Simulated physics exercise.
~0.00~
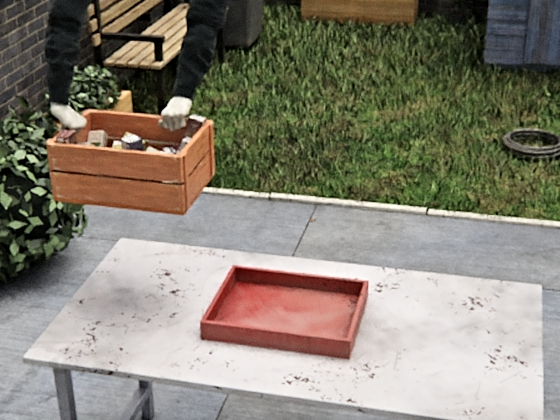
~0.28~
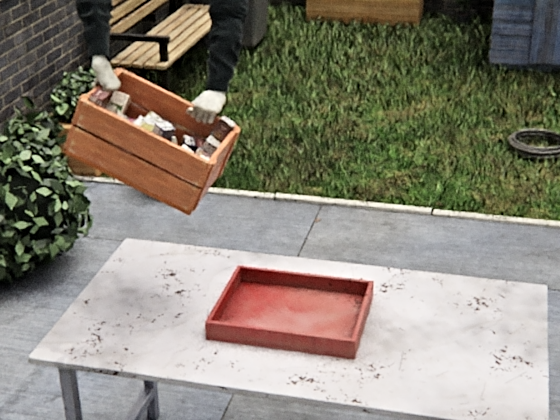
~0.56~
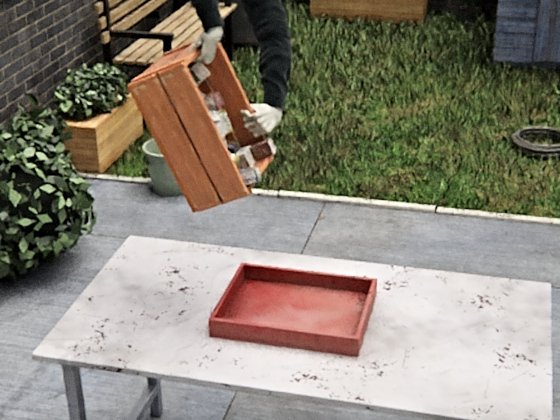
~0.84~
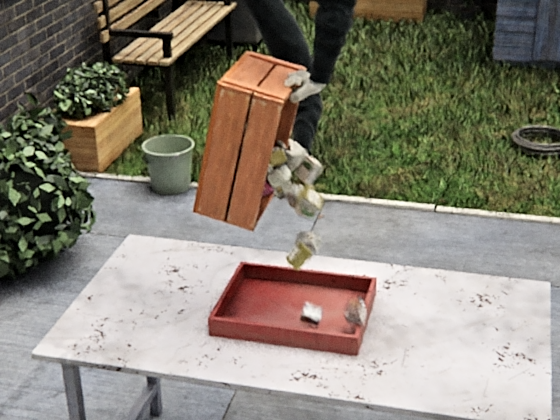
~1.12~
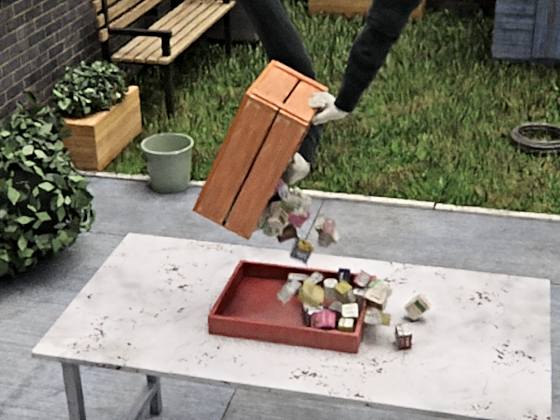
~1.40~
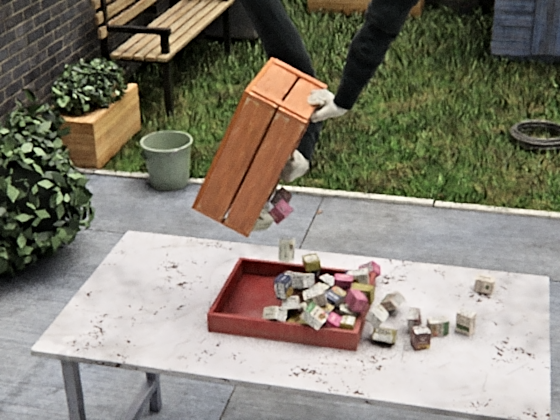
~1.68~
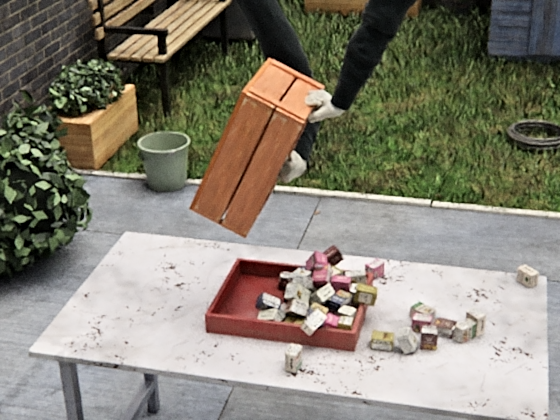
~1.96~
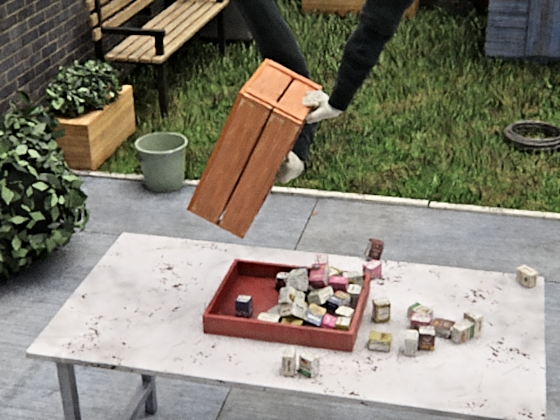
Orange wooden box tipped by gloved hands, pouring small cartons into a red tray, many spilling right across the white table.
